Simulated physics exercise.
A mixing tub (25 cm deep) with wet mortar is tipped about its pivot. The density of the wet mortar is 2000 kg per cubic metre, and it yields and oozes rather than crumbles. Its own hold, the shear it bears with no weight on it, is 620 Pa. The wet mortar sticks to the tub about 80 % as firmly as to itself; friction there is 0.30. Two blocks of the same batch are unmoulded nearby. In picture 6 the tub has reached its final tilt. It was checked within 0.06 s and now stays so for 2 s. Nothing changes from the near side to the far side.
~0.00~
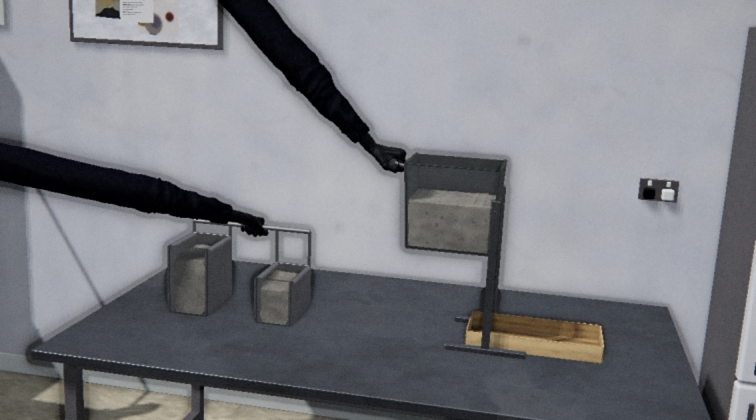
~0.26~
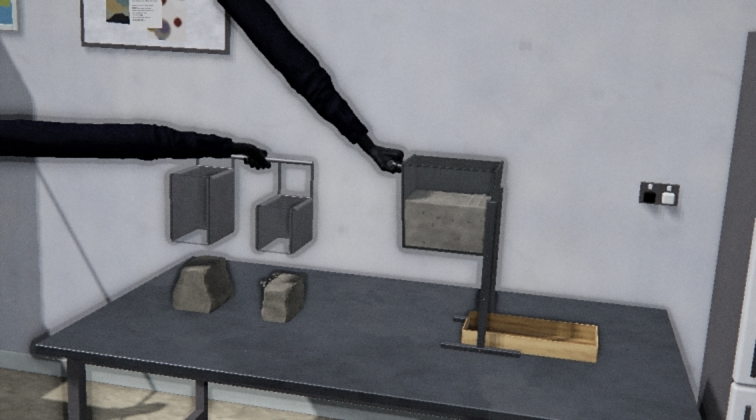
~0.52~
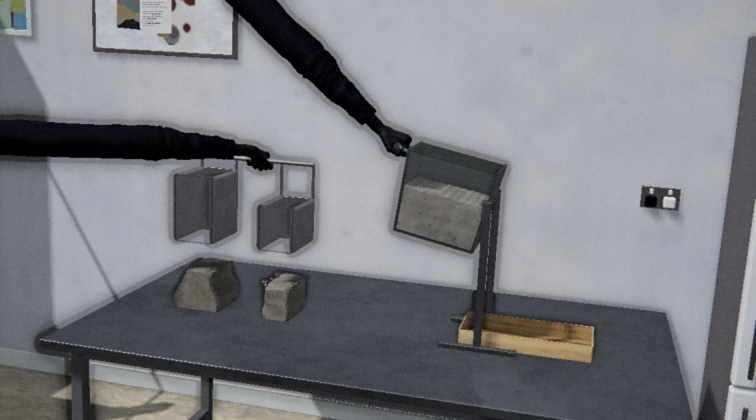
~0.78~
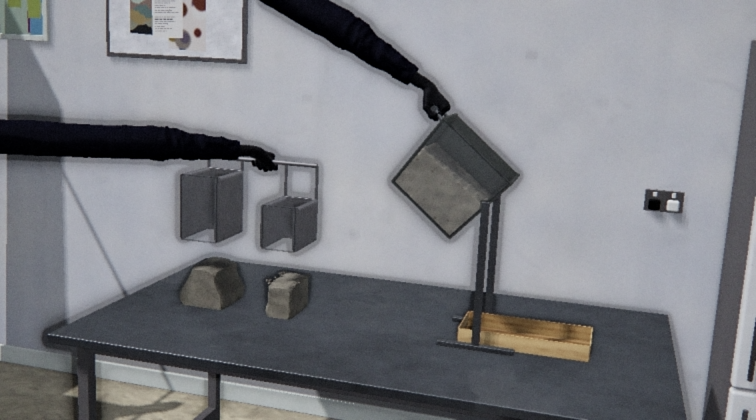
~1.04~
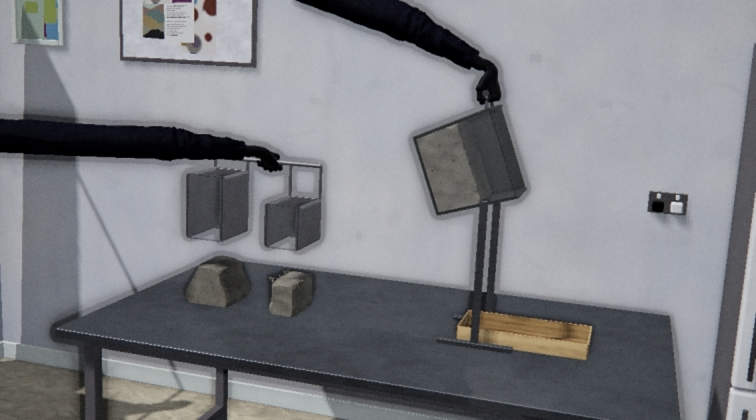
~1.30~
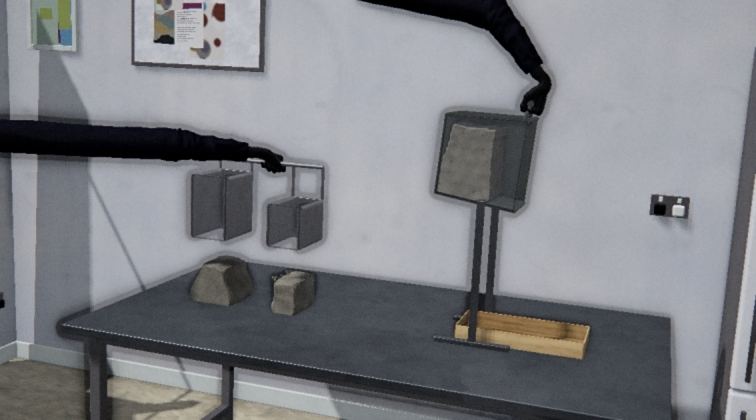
At a grey table against a pale wall, black-sleeved arms lifting two moulds off grey blocks, then turning a mortar-filled tub clockwise.
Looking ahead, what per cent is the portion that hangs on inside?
About 54 %.
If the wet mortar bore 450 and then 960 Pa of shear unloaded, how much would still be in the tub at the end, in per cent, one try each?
In turn about 55 %, 60 %.
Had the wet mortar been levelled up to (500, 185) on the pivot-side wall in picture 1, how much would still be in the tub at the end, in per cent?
In that case some 40 per cent.
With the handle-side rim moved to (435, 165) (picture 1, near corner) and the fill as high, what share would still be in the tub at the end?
It would be near 100 %.
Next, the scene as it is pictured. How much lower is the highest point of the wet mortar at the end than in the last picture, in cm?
About 12 cm.
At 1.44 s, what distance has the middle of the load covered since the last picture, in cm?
Some 6 cm.
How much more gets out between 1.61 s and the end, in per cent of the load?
Near 20 %.
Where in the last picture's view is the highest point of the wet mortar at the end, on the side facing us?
At about (457, 165).
After 1.44 s, the tub is at 95 degrees and holds 100 %.
After 1.61 s, the tub is at 95 degrees and holds 75 %.
After 1.78 s, the tub is at 95 degrees and holds 63 %.
After 1.95 s, the tub is at 95 degrees and holds 61 %.
After 3.30 s, the tub is at 95 degrees and holds 54 %.
